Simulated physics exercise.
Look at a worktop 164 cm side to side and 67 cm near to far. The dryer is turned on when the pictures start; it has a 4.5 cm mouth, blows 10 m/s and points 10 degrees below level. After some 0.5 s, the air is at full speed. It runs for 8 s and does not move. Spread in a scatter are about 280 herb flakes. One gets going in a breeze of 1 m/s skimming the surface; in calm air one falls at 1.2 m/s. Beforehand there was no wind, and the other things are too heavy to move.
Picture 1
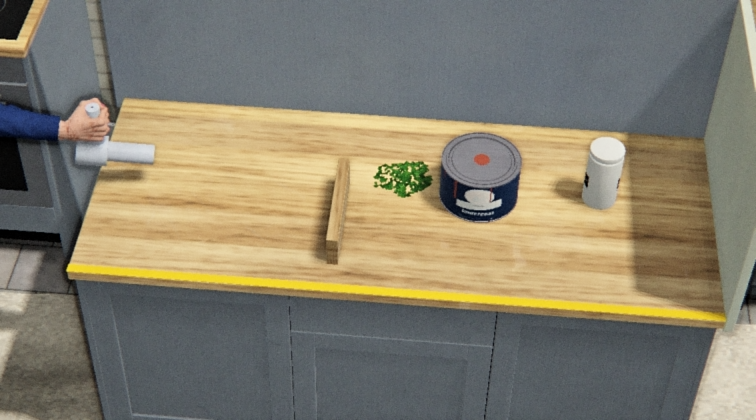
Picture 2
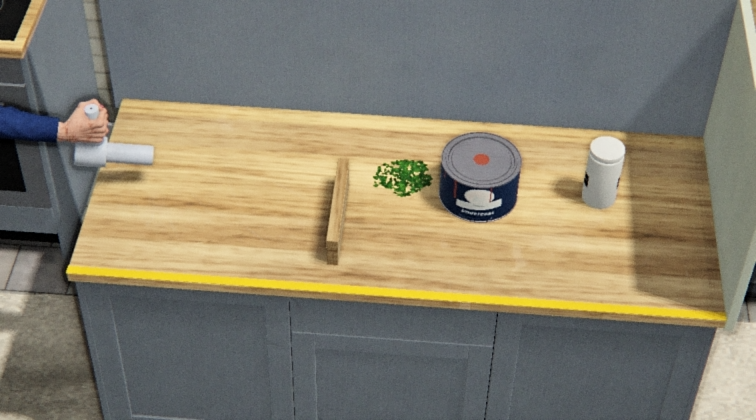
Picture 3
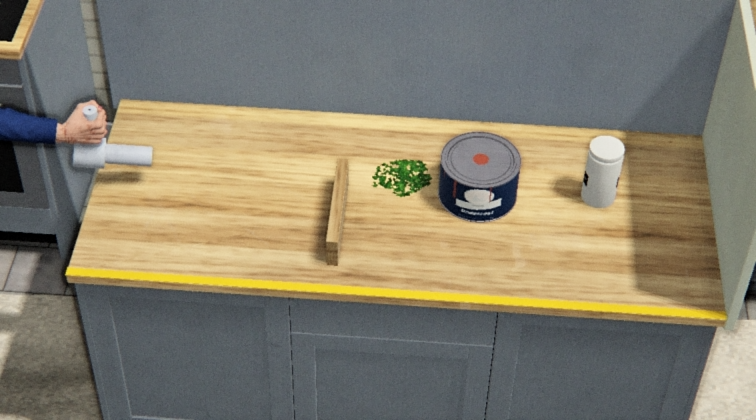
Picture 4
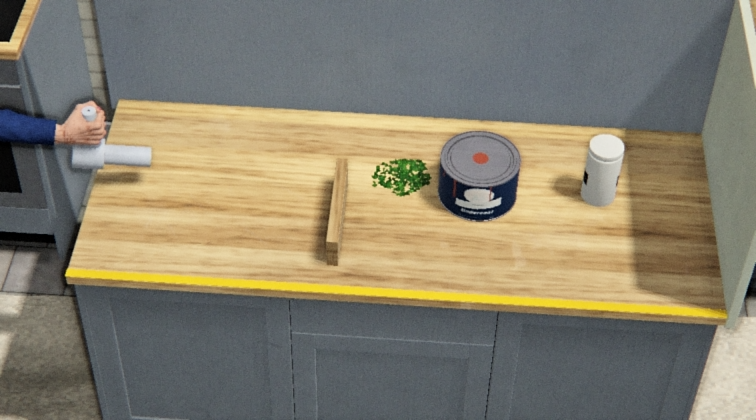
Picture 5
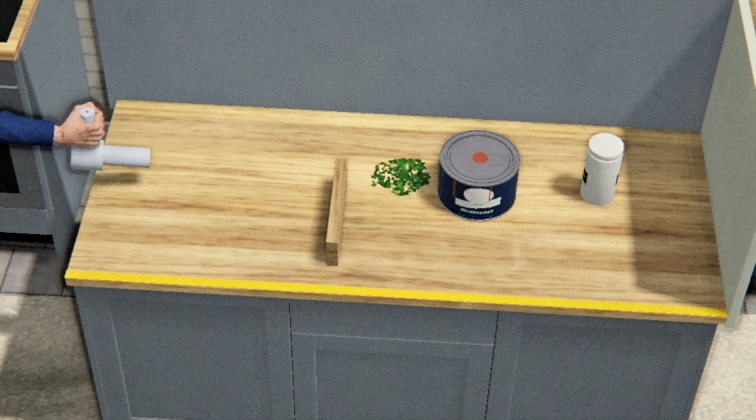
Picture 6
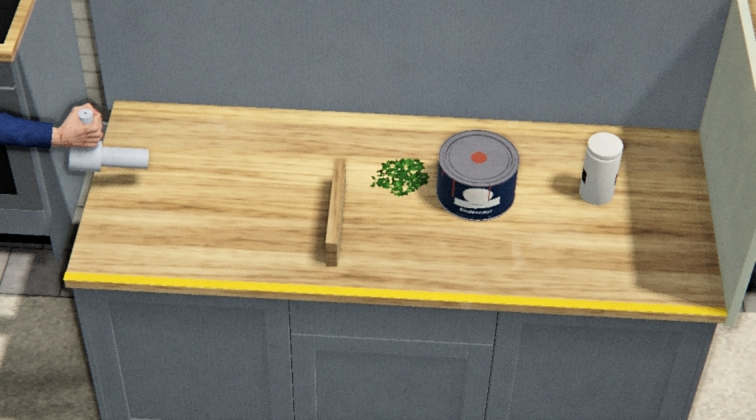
On a wooden worktop, a hand at the left held a dryer pointed toward an upright board, with green herb flakes, a large tin and a white container beyond it, and almost nothing moved.
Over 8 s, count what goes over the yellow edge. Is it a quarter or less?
No, it is above a quarter.
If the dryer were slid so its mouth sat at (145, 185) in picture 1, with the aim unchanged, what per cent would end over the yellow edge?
Estimate: About 0 %.
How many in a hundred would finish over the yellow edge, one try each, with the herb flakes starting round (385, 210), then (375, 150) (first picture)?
Roughly 10 %, then 60 %.
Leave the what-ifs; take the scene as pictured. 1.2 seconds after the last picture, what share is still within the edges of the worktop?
Near 100 per cent, more or less.
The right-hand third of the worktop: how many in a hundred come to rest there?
Near 15 %.
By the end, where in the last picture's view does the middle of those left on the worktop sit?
Their middle sits at about (435, 228) in the last picture.
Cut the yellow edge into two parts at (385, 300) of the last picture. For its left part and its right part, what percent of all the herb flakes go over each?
About 0 per cent left, about 40 per cent right.
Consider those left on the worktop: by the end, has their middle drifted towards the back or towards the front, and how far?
Shift: Towards the near end, some 20 cm.
Then, 1.2 s after the last picture, 0 % are over the yellow edge; the middle of those still in play is near (436, 220); 16 % have settled or left.
Then, 2.1 s after the last picture, 14 % are over the yellow edge; the middle of those still in play is near (436, 225); 30 % have settled or left.
Then, 4.0 s after the last picture, 30 % are over the yellow edge; the middle of those still in play is near (435, 230); 49 % have settled or left.
Then, 7.6 s after the last picture, at the end, 41 % are over the yellow edge; the middle of those still in play is near (435, 228).
